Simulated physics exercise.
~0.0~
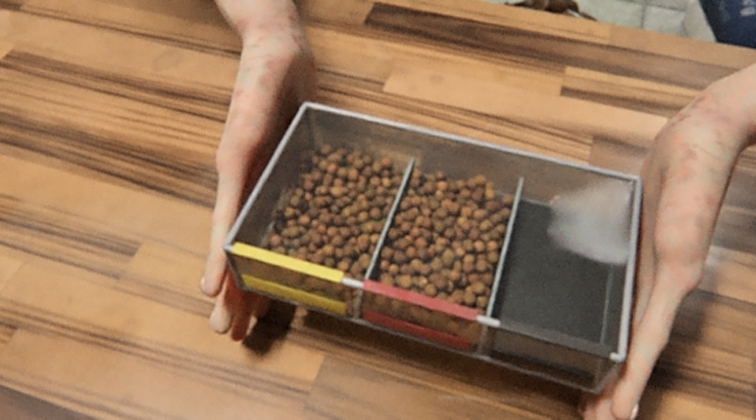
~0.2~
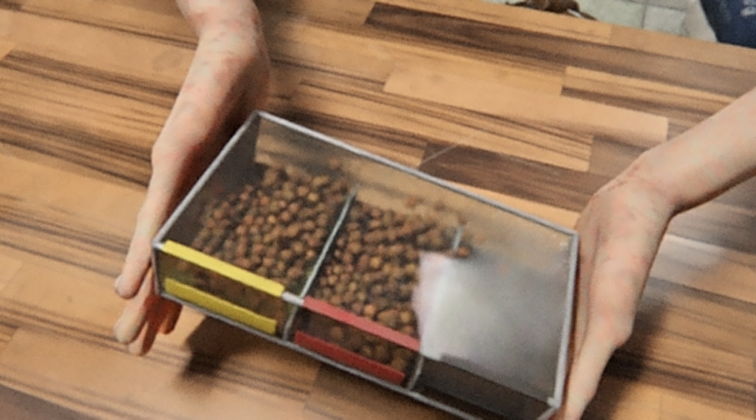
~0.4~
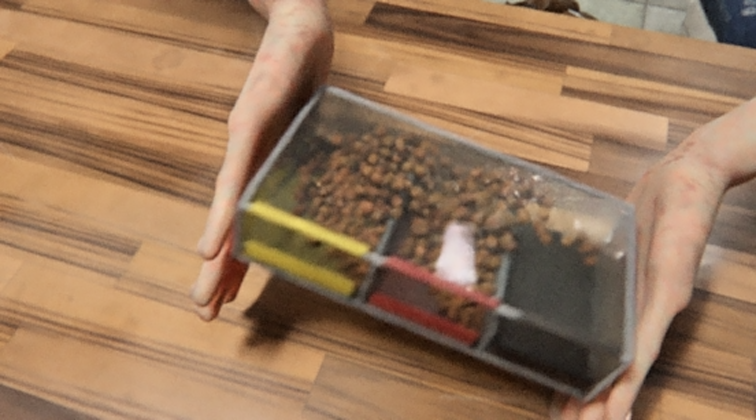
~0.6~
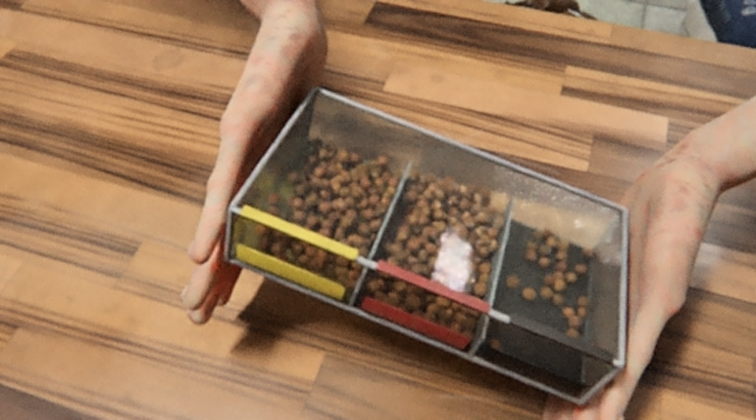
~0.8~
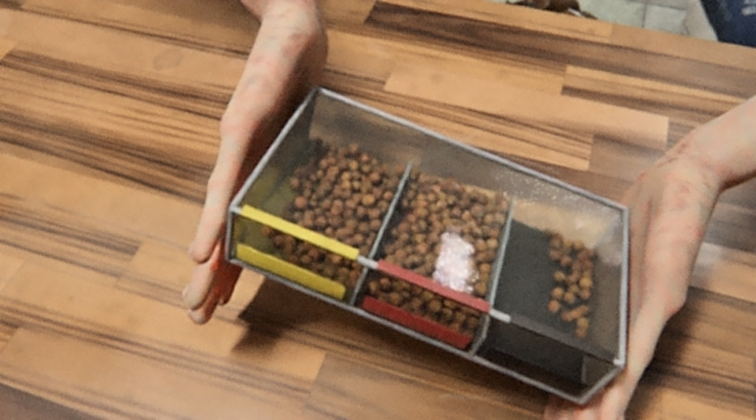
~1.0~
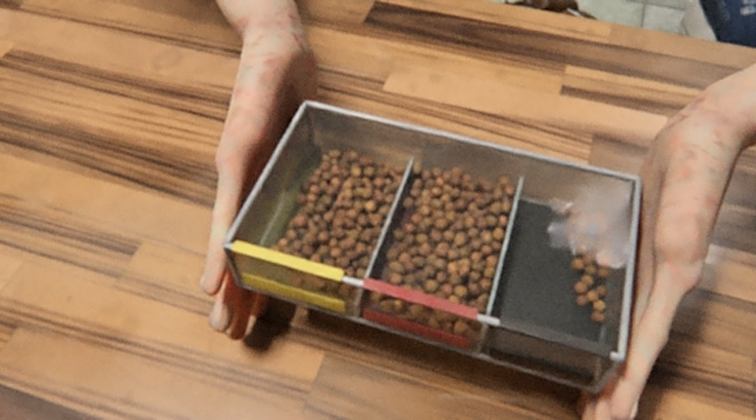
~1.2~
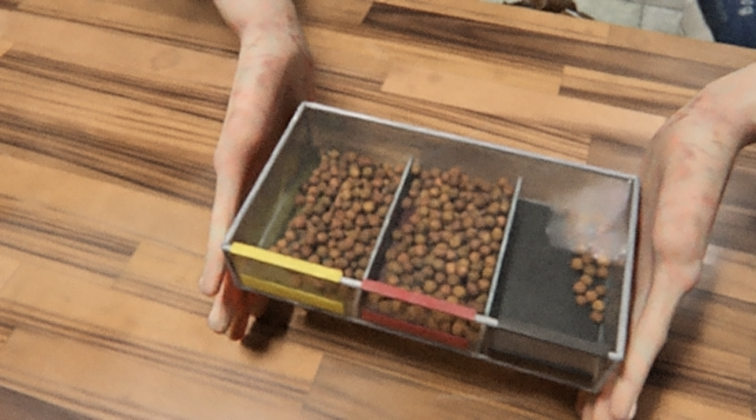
Two hands hold a clear-lidded box over a striped wooden table, seen from above at a slant by a slightly swaying camera. Small brown balls fill the left section, marked yellow, and the middle one, marked red, while the black section on the right is empty. The hands tilt the box and shake it left, then back right, and the balls slide and spill over the partitions. Some land in the black section and gather towards its right side as the box stays tilted. The hands level it again, leaving most balls in the red and yellow sections and a small cluster in the black.
